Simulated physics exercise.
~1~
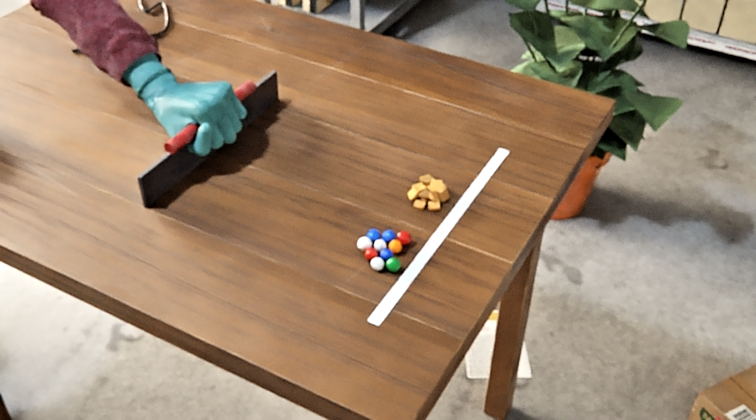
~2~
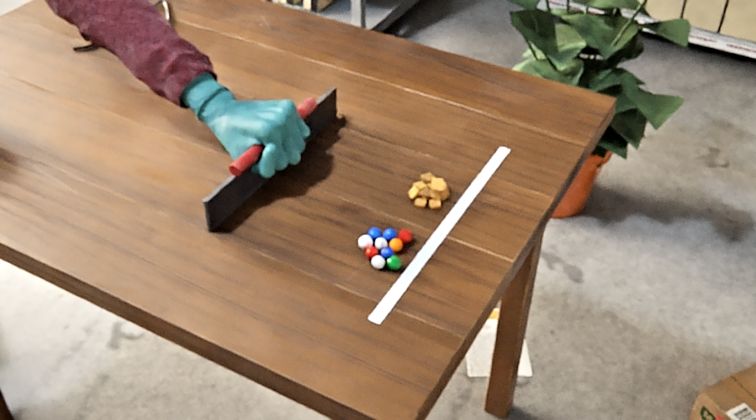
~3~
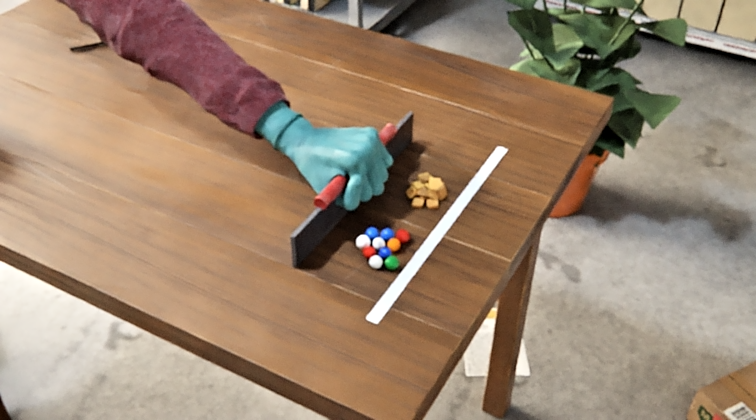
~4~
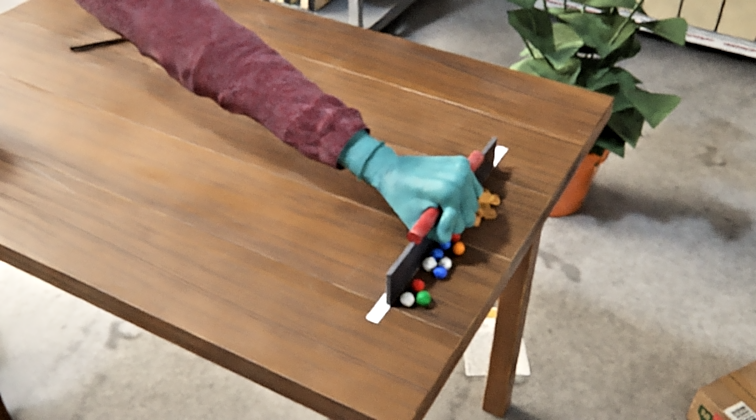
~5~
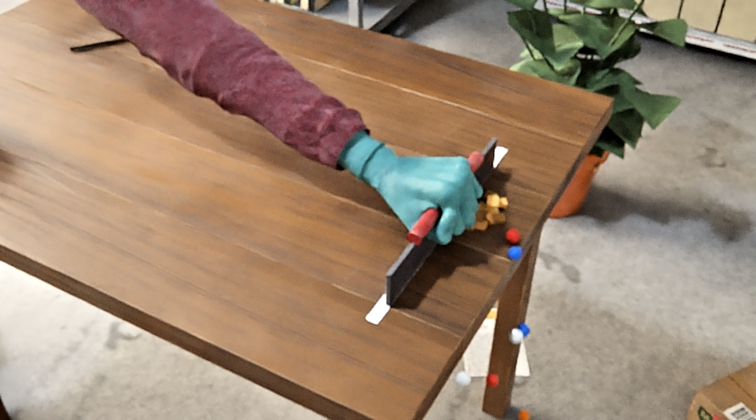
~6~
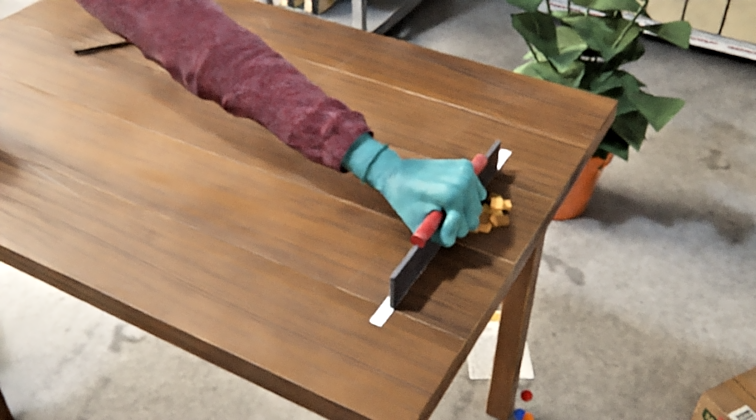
Gloved hand sliding a scraper right across a wooden table to white tape, coloured balls rolling off the edge, tan bits staying on.
